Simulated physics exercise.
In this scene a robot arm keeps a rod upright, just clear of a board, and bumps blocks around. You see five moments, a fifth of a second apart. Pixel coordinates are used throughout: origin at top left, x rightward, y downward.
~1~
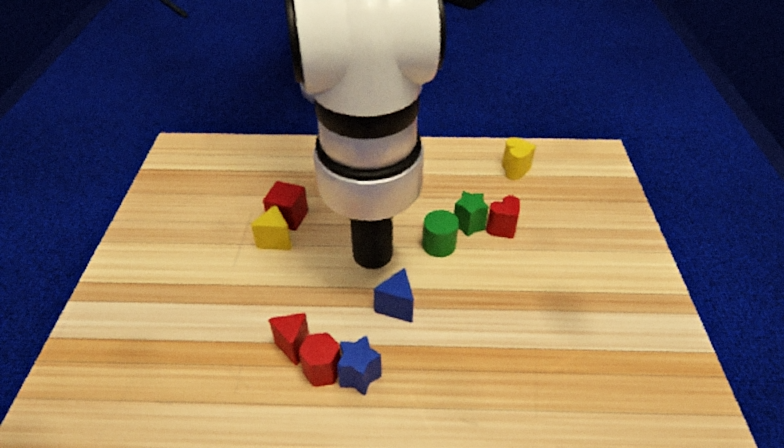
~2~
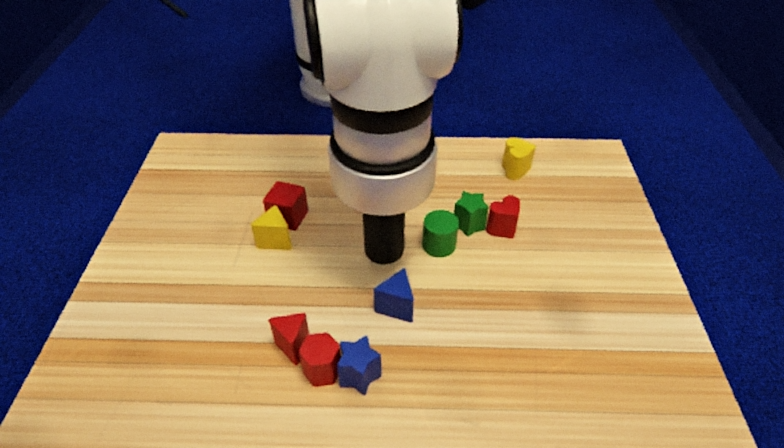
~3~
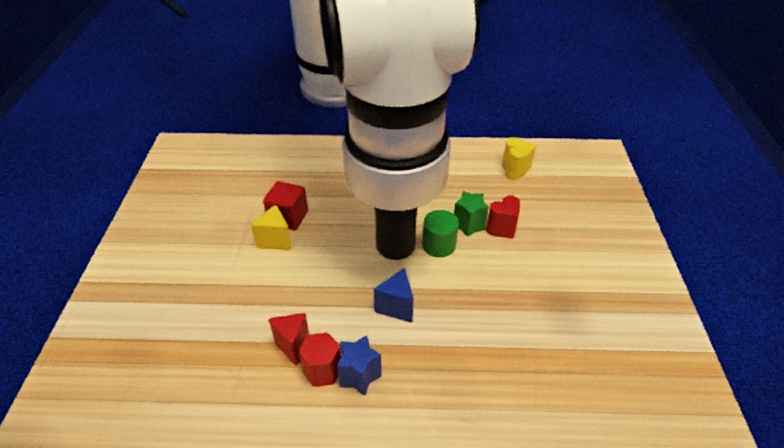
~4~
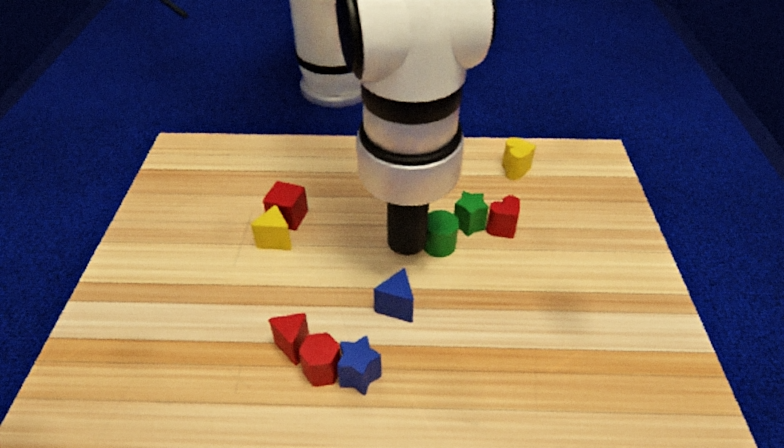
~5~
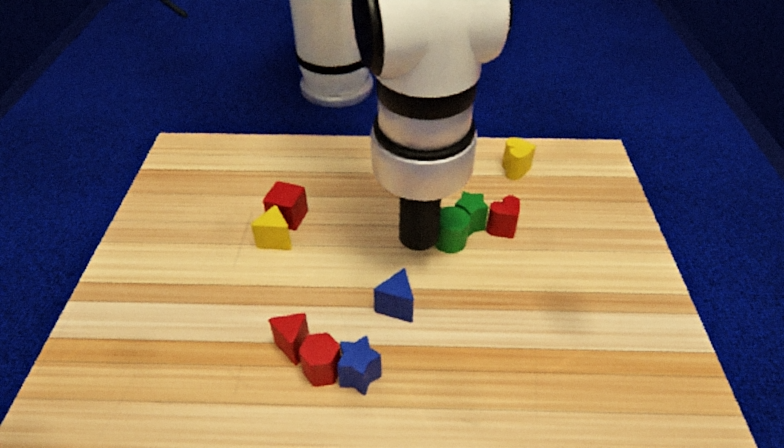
The clip shows a white and black robotic arm moving its dark rod rightward above a wooden board of colored blocks, passing behind a blue triangular block, then nudging a green circular block slightly right beside a green star.
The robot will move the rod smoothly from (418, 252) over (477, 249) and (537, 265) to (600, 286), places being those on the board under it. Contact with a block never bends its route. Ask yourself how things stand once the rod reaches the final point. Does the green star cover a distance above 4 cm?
No, I don't think so.
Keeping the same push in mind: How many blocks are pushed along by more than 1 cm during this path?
That push would leave three or more blocks displaced by more than about 1 cm.
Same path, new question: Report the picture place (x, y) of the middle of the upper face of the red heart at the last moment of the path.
Around (535, 193).
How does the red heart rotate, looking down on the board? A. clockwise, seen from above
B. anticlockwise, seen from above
A.
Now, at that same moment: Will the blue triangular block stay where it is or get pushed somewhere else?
Its place stays the same.
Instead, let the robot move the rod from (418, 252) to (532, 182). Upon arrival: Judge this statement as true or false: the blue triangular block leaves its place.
It is false.
What follows on the original path. One third of the way, rod (480, 234); green circular block (501, 205); green star (491, 185), turned 55° anticlockwise; red heart (528, 198), turned 50° clockwise.
Two thirds of the way, rod (543, 250); green circular block (515, 206); green star (491, 185), turned 60° anticlockwise; red heart (535, 193), turned 55° clockwise.
At the end, rod (606, 272); blue triangular block not moved; green circular block (515, 206); green star (491, 185), turned 60° anticlockwise; red heart (535, 193), turned 55° clockwise.
